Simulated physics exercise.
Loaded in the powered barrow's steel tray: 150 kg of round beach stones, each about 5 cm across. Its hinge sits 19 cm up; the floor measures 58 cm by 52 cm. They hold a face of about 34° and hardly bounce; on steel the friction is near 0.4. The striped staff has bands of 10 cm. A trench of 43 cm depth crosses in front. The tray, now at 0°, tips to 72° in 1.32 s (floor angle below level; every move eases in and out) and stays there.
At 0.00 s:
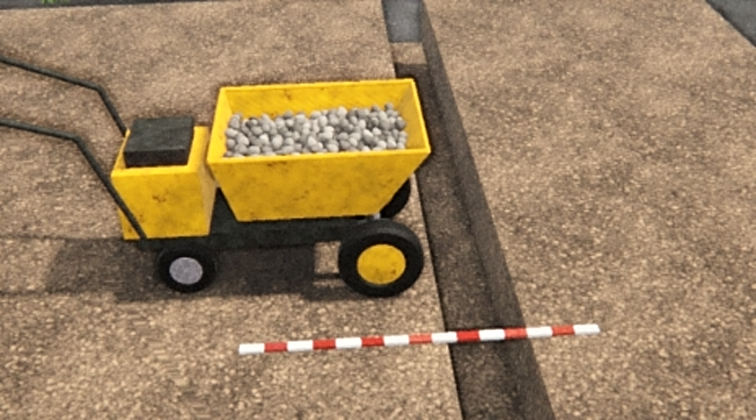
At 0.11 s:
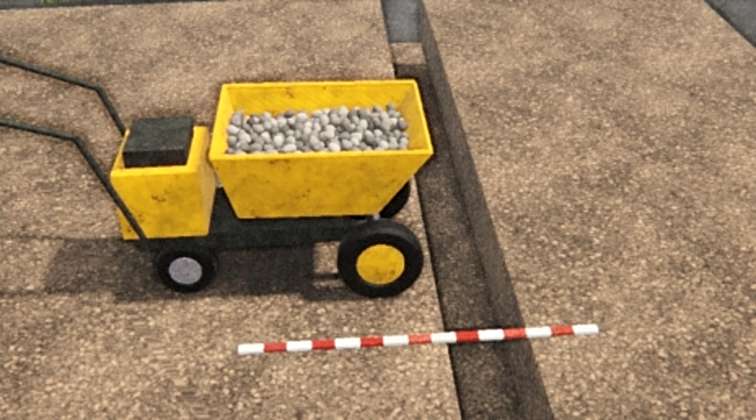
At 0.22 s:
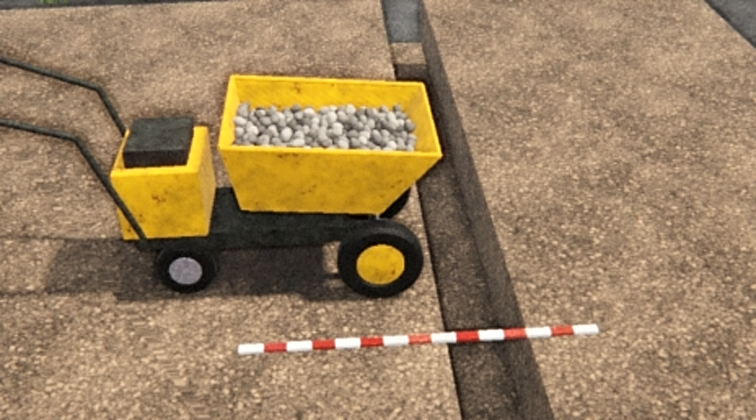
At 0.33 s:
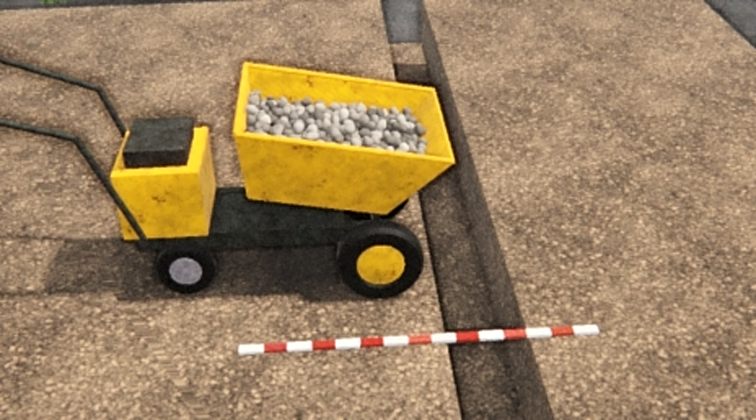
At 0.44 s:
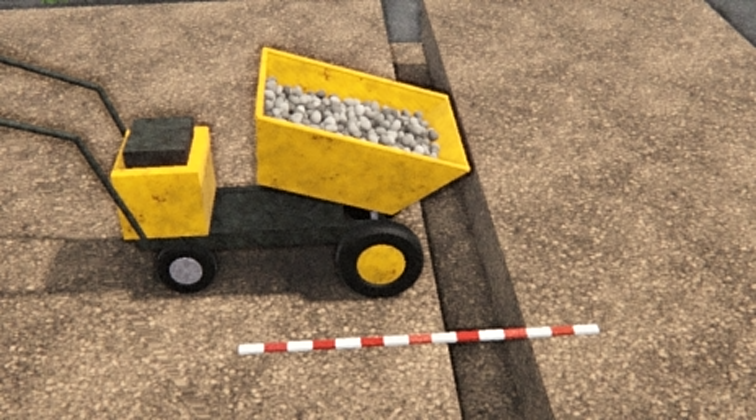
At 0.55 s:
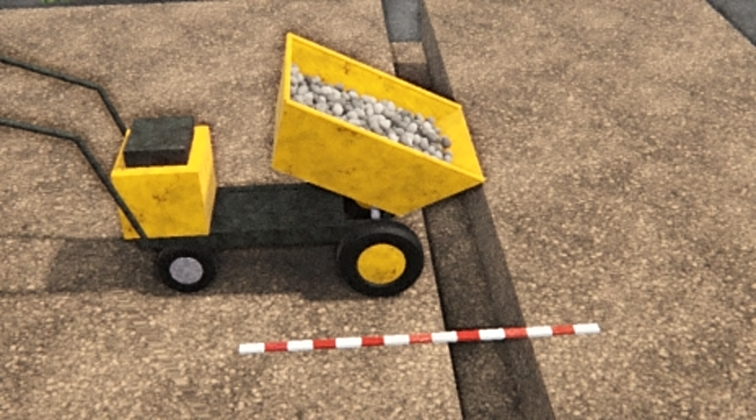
The video shows a yellow powered barrow loaded with grey stones standing beside a trench and a red-and-white striped staff. Its tray starts level, then tilts steadily toward the right, its left end rising while the barrow stays in place.
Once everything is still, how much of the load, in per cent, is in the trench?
Some 23 per cent of it.
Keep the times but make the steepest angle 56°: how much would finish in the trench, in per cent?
Then about 10 per cent.
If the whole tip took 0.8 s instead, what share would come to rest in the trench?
Then about 20 per cent.
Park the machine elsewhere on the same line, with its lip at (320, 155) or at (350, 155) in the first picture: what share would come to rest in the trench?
Near 100 per cent from the first place, 90 from the second.
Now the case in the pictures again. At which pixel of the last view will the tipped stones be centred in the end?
Near (551, 243).
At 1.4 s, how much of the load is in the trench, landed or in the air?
Some 0 per cent.
After 1.0 s the floor is at 61°; 100 % in the tray; the foremost stones are at (513, 206).
After 1.4 s the floor is at 72°; 53 % in the tray, 47 % past the trench; the foremost stones are at (622, 245).
After 1.8 s the floor is at 72°; 24 % in the tray, 1 % in the trench, 75 % past the trench; the foremost stones are at (722, 245).
After 3.7 s the floor is at 72°; 0 % in the tray, 23 % in the trench, 77 % past the trench; the foremost stones are past the picture's edge.
